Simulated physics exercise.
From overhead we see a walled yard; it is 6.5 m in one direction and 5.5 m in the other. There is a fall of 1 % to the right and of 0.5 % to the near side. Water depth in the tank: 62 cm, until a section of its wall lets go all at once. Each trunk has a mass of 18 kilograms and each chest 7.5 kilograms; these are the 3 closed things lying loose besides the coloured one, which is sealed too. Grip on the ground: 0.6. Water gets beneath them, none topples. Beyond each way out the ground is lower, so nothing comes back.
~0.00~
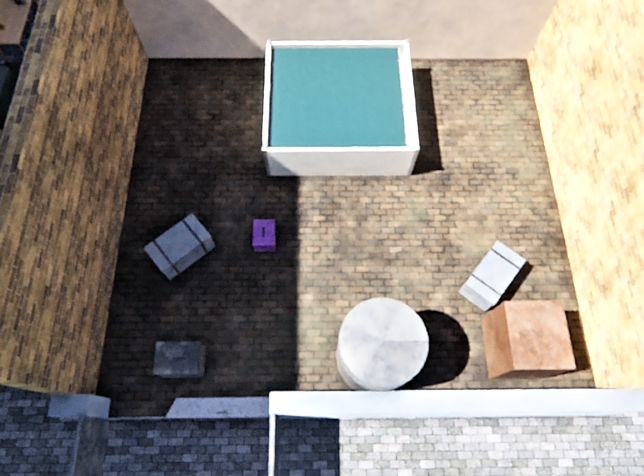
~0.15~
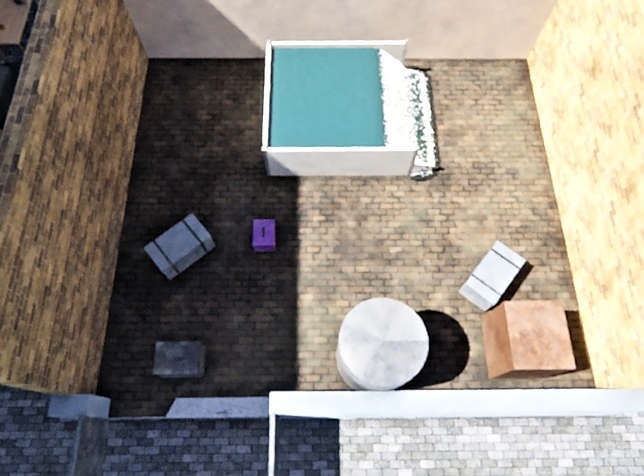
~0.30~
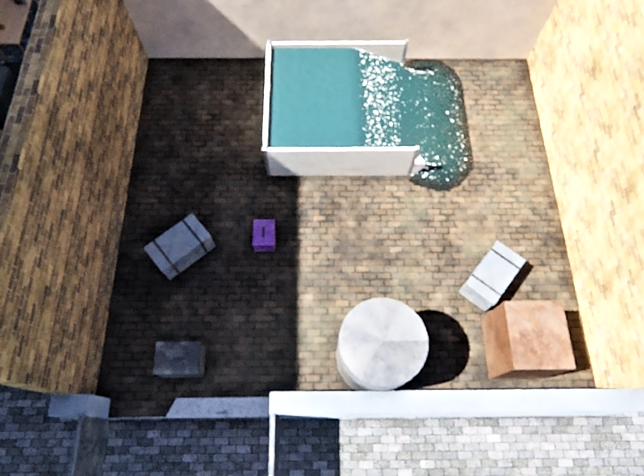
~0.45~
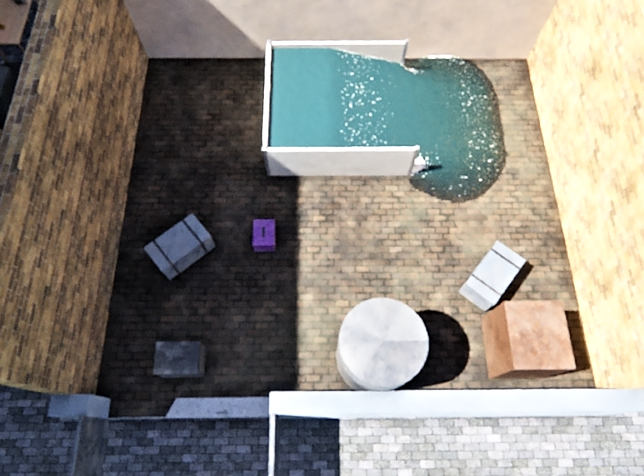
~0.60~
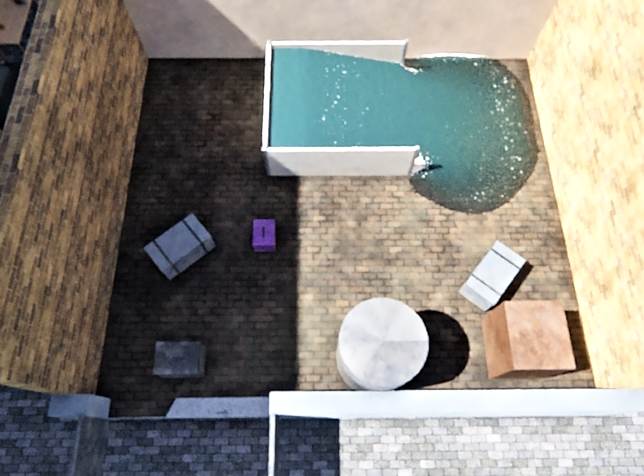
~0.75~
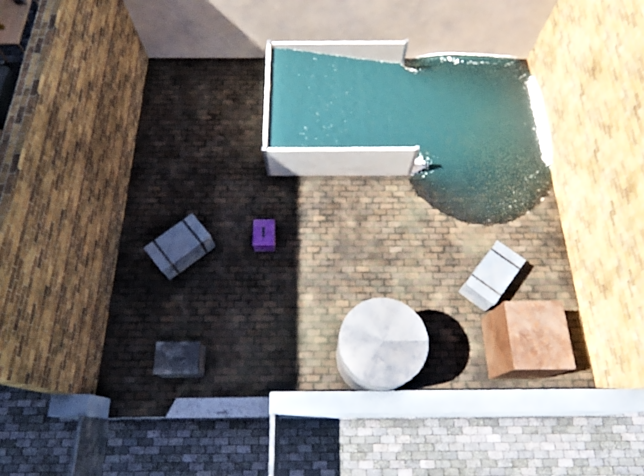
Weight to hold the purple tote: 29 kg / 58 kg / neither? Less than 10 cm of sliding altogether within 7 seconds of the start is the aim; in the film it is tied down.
It's likely that the extra mass is unnecessary.
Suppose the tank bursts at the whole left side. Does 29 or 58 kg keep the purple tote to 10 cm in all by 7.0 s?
That way round, the lesser mass holds.
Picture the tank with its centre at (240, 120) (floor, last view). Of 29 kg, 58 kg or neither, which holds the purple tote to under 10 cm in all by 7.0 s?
Lab note - in that case: Lighter mass suffices.
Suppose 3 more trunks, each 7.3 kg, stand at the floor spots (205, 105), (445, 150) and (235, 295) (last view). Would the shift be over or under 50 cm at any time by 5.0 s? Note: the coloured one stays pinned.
Order as listed: Inside the limit, outside the limit, inside the limit.
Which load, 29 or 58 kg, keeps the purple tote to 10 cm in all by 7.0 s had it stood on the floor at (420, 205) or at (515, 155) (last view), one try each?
Well, the little one does for the first, just the big one for the second.
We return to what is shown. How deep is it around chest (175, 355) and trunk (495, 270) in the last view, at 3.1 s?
I'd put it at 0 cm and 8 cm respectively.
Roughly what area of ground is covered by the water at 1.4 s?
Somewhere about 12.0 m2, give or take.
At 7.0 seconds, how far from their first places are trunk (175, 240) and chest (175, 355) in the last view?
In order, they end up 0 cm and 5 cm from where they began.
After 1.4 s the purple tote would be 0 cm from its start with 29 kg and 0 cm from its start with 58 kg; 0 cm of water round it then.
After 3.1 s the purple tote would be 0 cm from its start with 29 kg and 0 cm from its start with 58 kg; 0 cm of water round it then.
After 4.9 s the purple tote would be 0 cm from its start with 29 kg and 0 cm from its start with 58 kg; 3 cm of water round it then.
After 7.0 s the purple tote would be 0 cm from its start with 29 kg and 0 cm from its start with 58 kg; 6 cm of water round it then.
